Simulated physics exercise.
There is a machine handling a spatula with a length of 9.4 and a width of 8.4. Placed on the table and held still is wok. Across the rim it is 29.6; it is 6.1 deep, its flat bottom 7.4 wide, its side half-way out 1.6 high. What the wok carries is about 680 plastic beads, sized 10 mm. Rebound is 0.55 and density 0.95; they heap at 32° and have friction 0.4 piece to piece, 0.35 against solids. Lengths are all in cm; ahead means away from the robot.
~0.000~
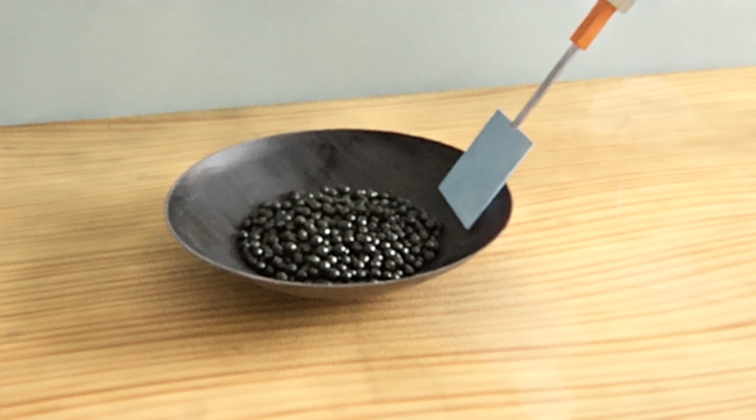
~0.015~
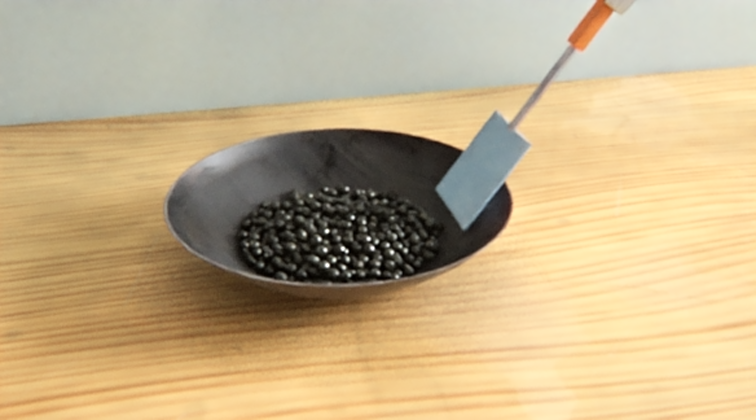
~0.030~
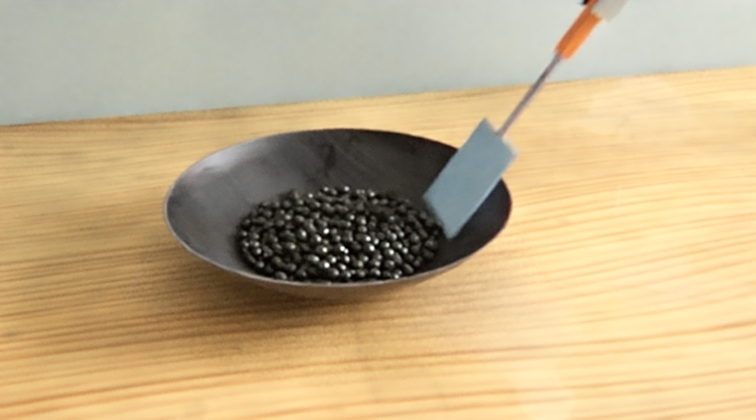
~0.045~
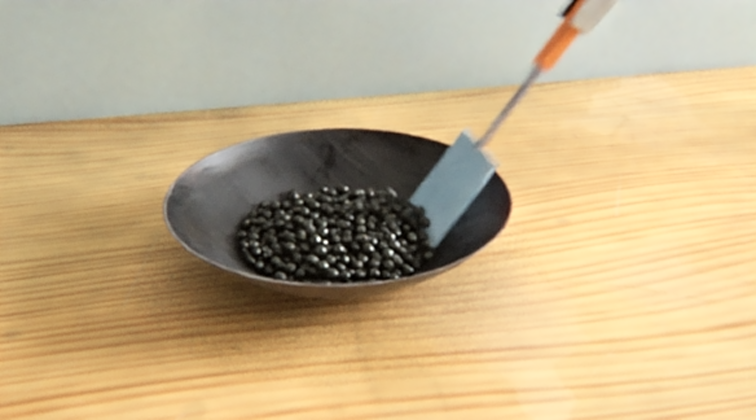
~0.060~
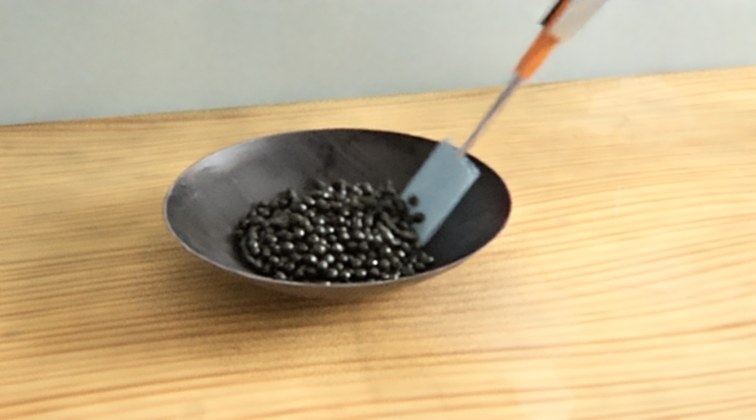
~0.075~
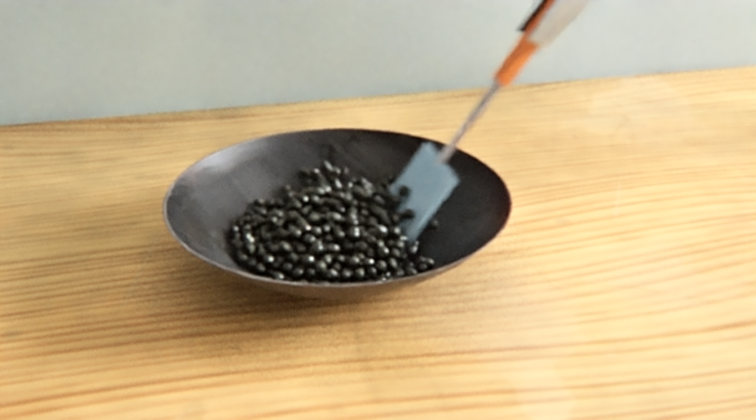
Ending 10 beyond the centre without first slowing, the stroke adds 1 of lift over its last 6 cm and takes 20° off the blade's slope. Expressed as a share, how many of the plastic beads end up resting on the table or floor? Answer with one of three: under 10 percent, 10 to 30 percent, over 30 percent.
Over 30 percent.
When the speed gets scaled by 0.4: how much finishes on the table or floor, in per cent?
10 %.
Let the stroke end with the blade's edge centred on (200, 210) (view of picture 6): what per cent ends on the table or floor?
Roughly 50 per cent, I'd say.
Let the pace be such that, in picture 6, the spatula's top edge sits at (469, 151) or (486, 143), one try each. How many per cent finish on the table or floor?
Near 25 per cent in the first try and near 10 per cent in the second.
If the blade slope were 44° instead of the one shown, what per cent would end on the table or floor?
Around 40 in a hundred.
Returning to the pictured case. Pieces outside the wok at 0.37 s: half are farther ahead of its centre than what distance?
Roughly 24 centimetres ahead.
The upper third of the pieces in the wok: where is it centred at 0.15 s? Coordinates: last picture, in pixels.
The middle sits at approx. (276, 211).
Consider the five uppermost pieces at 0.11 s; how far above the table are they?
About 7 centimetres.
After 0.11 s, sloping 54°, highest piece 7 above the table; 685 in the wok.
After 0.15 s, sloping 49°, highest piece 8 above the table; 684 in the wok, 1 on the blade or in flight.
After 0.37 s, sloping 34°, highest piece 11 above the table; 376 in the wok, 131 on the table or floor, 178 on the blade or in flight.
After 1.42 s, sloping 34°, highest piece 5 above the table; 372 in the wok, 313 on the table or floor.
At rest, 372 in the wok, 313 on the table or floor. That is 46 % on the table or floor.
